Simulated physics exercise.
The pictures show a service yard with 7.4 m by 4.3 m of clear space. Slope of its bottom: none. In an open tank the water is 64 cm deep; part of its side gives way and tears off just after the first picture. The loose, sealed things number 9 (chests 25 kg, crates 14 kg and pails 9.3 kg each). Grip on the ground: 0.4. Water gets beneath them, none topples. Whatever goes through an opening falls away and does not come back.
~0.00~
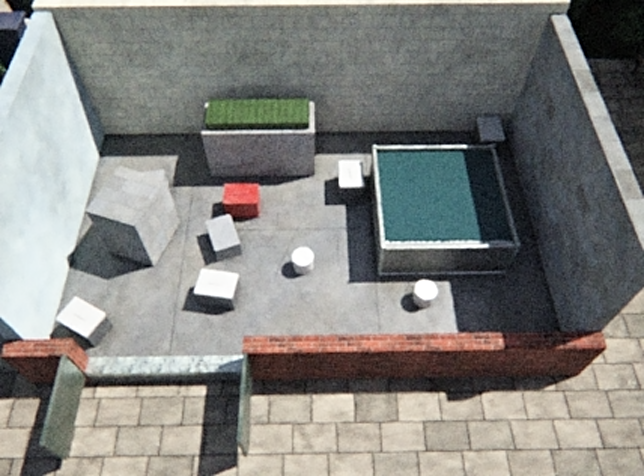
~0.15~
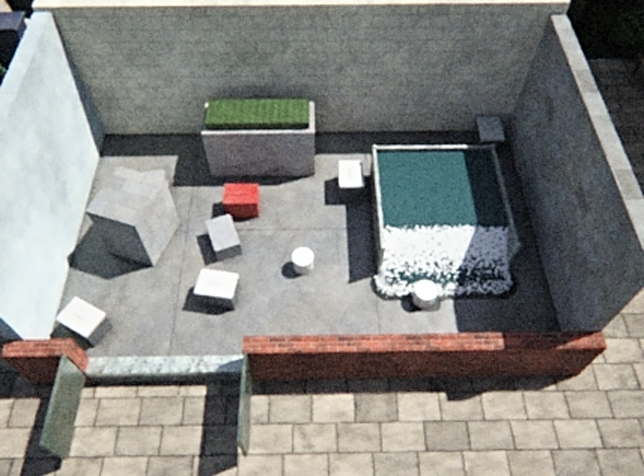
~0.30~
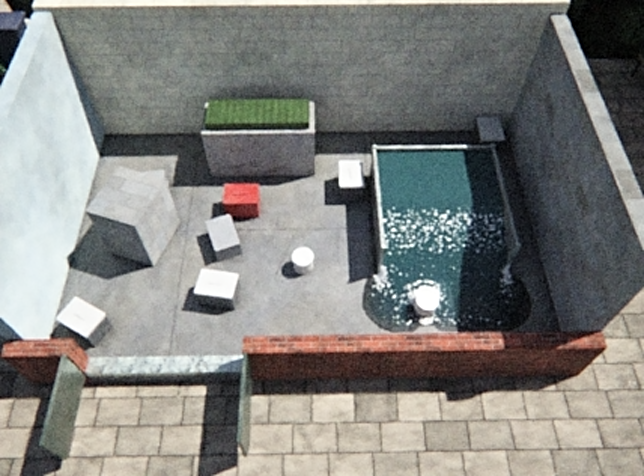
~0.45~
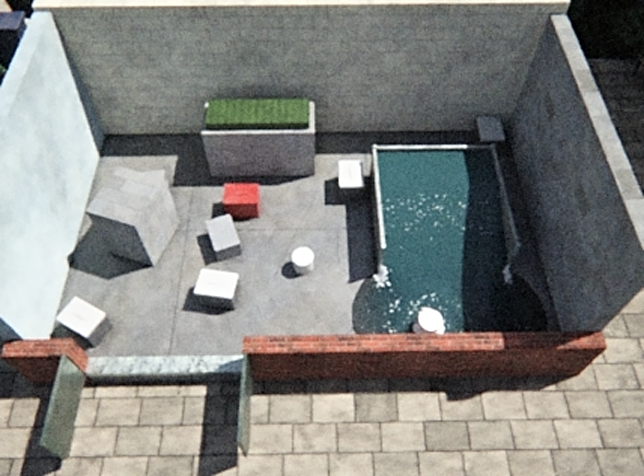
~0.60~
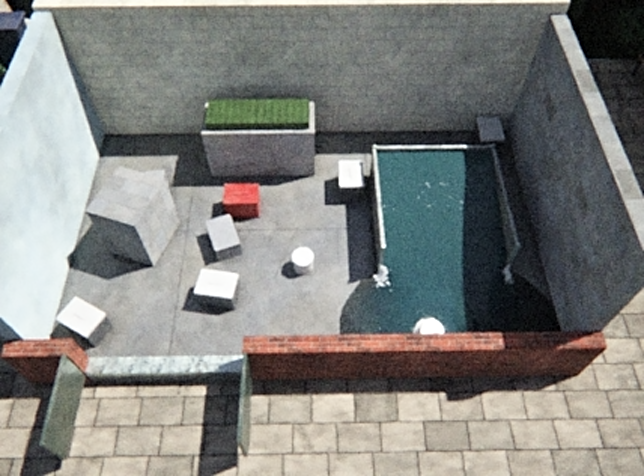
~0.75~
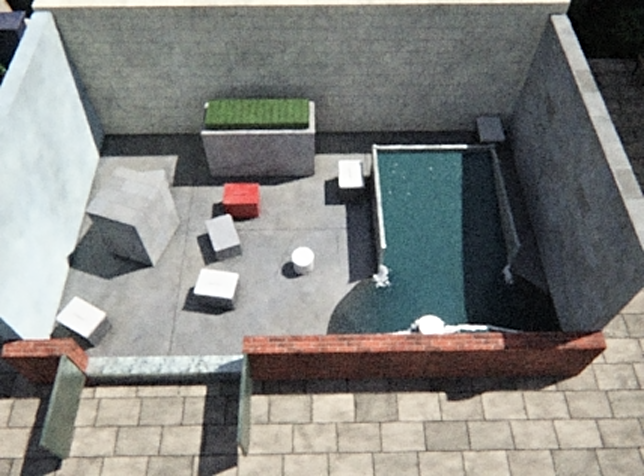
Dark green water stands in an open, pale-rimmed tank at the right of a grey walled yard, seen from high above by a still camera. A red box, pale blocks and a green-topped planter sit to the left, behind a low brick wall. The tank's near side gives way, white froth surges out, and the spreading water carries one white pail a short way to the wall while the rest stay put.
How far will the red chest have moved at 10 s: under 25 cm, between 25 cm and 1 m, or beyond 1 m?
It keeps near its spot.
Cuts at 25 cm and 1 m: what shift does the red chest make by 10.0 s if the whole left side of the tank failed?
In that case the red chest ends far away.
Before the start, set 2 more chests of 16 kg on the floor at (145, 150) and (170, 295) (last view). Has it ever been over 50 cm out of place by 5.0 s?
Lab note - in order: Below threshold / above threshold.
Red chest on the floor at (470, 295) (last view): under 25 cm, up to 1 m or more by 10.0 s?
Observed: Object goes well off.
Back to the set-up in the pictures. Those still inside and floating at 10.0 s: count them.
Count at that moment: 1.
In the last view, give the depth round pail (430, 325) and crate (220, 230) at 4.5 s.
Close to 8 and 3 centimetres.
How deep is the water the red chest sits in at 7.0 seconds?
5 cm, roughly.
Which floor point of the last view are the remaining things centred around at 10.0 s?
It works out to somewhere near (229, 216) on the floor.
After 2.0 s the red chest is near (241, 193), 0.0 m from its start, aground; 0 of 9 are out; 0 afloat.
After 4.5 s the red chest is near (241, 190), 0.1 m from its start, aground; 0 of 9 are out; 1 afloat.
After 7.0 s the red chest is near (241, 190), 0.1 m from its start, aground; 0 of 9 are out; 2 afloat.
After 10.0 s the red chest is near (241, 190), 0.1 m from its start, aground; 0 of 9 are out; 1 afloat.
